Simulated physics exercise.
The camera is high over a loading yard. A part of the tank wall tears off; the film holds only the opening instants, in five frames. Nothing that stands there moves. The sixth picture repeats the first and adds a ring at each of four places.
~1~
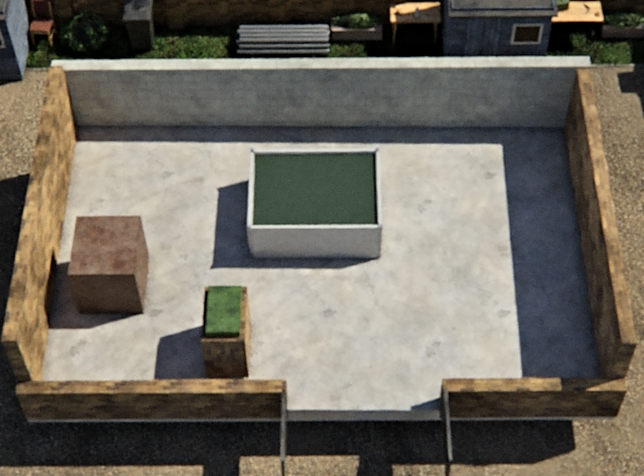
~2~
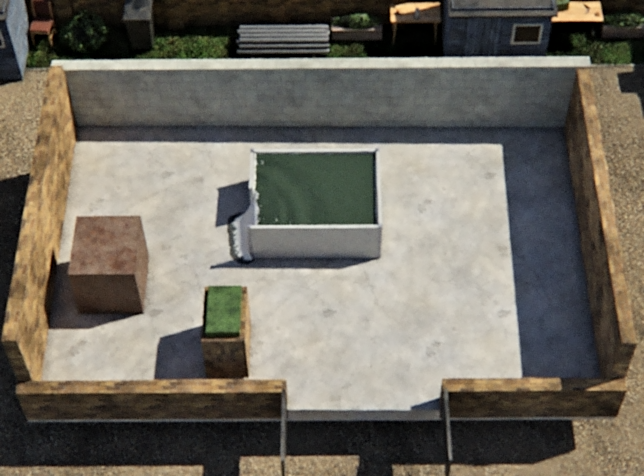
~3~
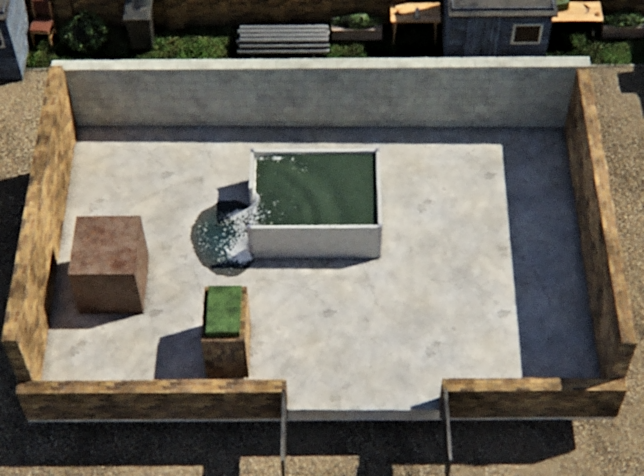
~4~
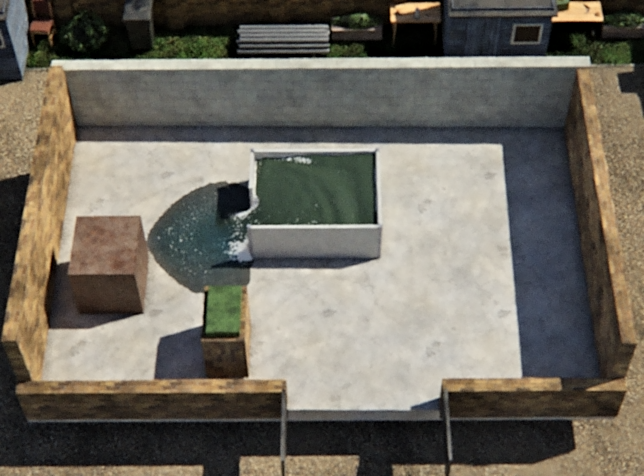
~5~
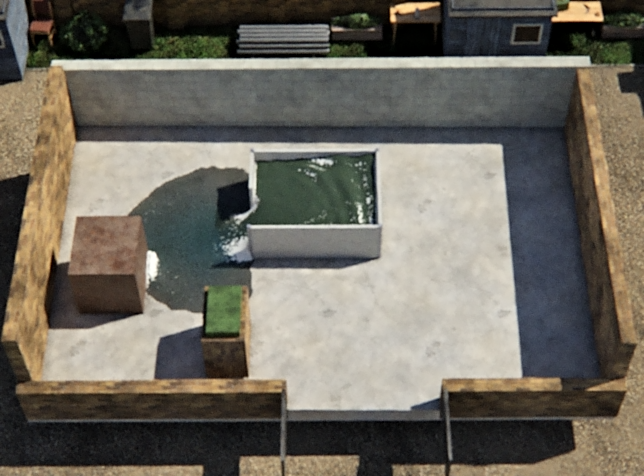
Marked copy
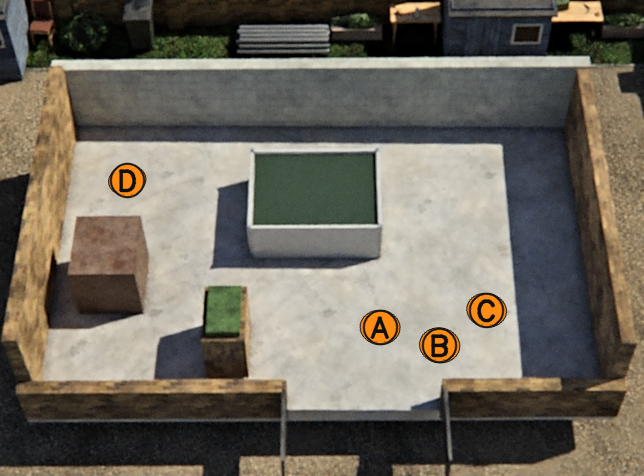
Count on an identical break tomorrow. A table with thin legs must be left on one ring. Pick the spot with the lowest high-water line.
It is A.
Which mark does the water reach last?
It is C.
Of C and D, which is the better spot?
C it is.
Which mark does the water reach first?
The answer is D.
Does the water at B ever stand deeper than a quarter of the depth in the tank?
No, less.
On the marked copy, A at (380, 327); B at (439, 345); C at (486, 310); D at (127, 180).
With A, the water peaks at about 8 % of the depth that stood in the tank.
With B, the water peaks at about 15 % of the depth that stood in the tank.
With C, the water peaks at about 15 % of the depth that stood in the tank.
With D, the water peaks at about 21 % of the depth that stood in the tank.
